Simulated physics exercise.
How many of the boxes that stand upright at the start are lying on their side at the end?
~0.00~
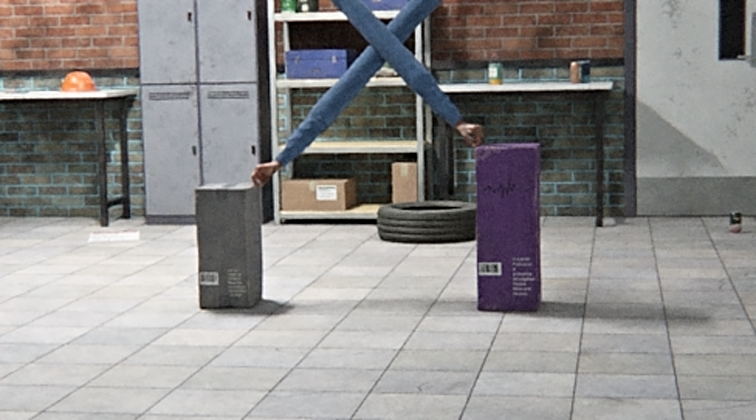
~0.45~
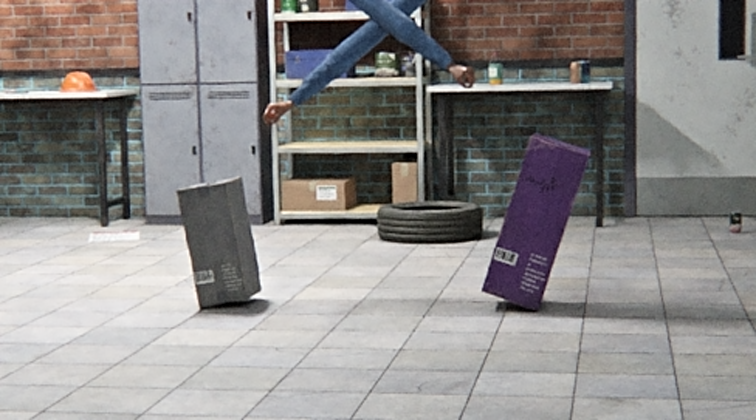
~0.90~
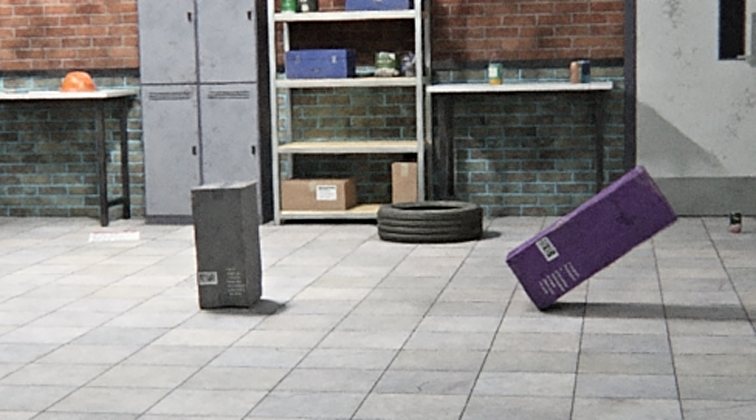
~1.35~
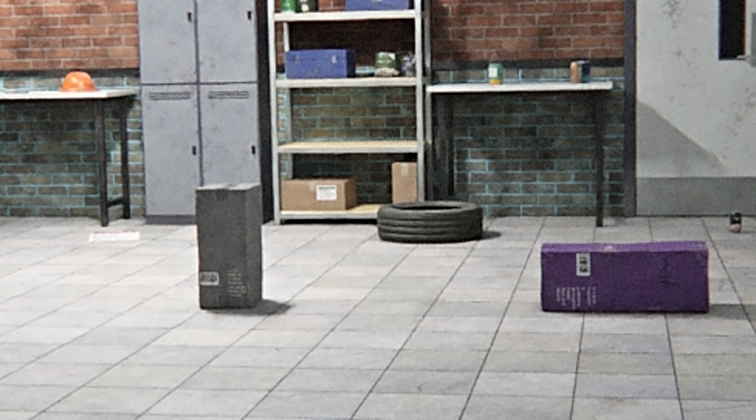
One of the two boxes ends up on its side, the purple one.
At the start, a grey box and a taller purple box stand upright on a tiled workshop floor, and two crossed arms in blue sleeves reach down with a hand at the top of each. The hands shove the boxes outward and draw back, leaving the grey one leaning left and the purple one leaning right. With the arms out of view, the grey box rocks back almost upright while the purple box tips much farther over. Finally, the grey box stands on its base again, and the purple box lies on its side to the right.
